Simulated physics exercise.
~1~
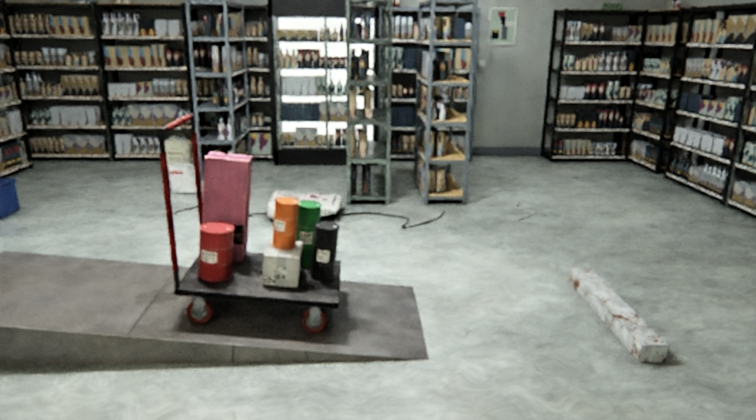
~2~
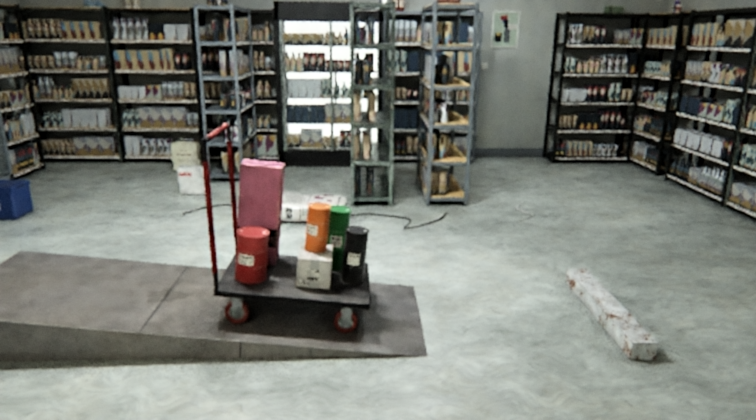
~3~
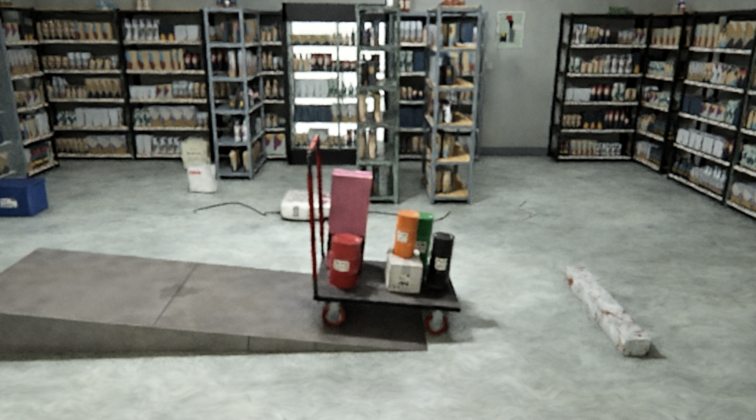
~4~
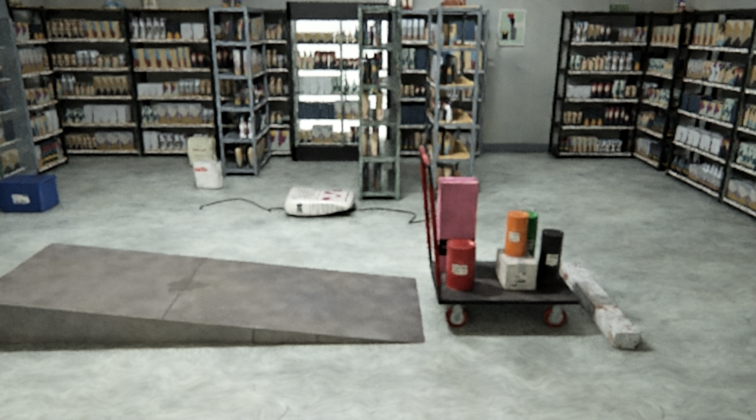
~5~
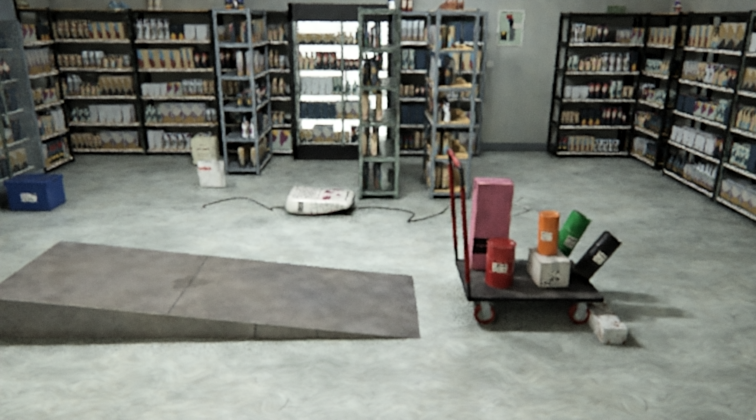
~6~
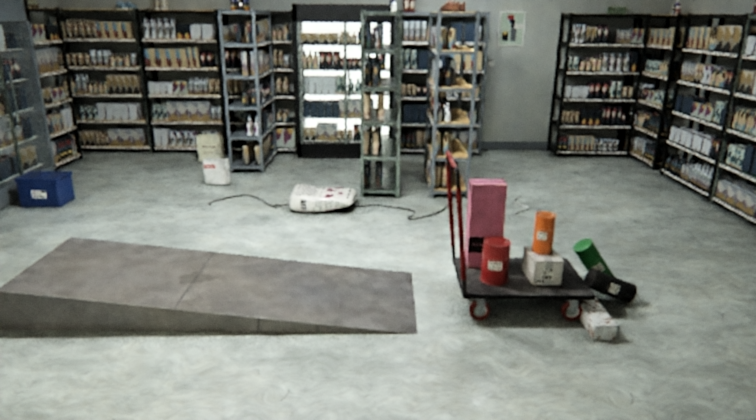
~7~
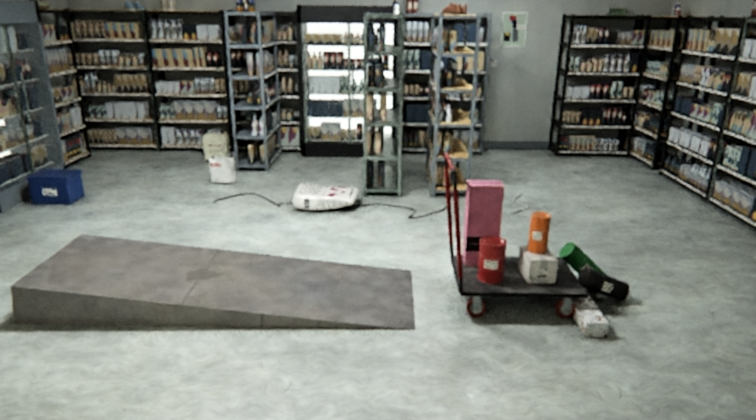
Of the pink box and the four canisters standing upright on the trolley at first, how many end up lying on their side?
Two of them end up on their side, the black canister and the green canister. The pink box and the orange and red canisters stay standing on the trolley.
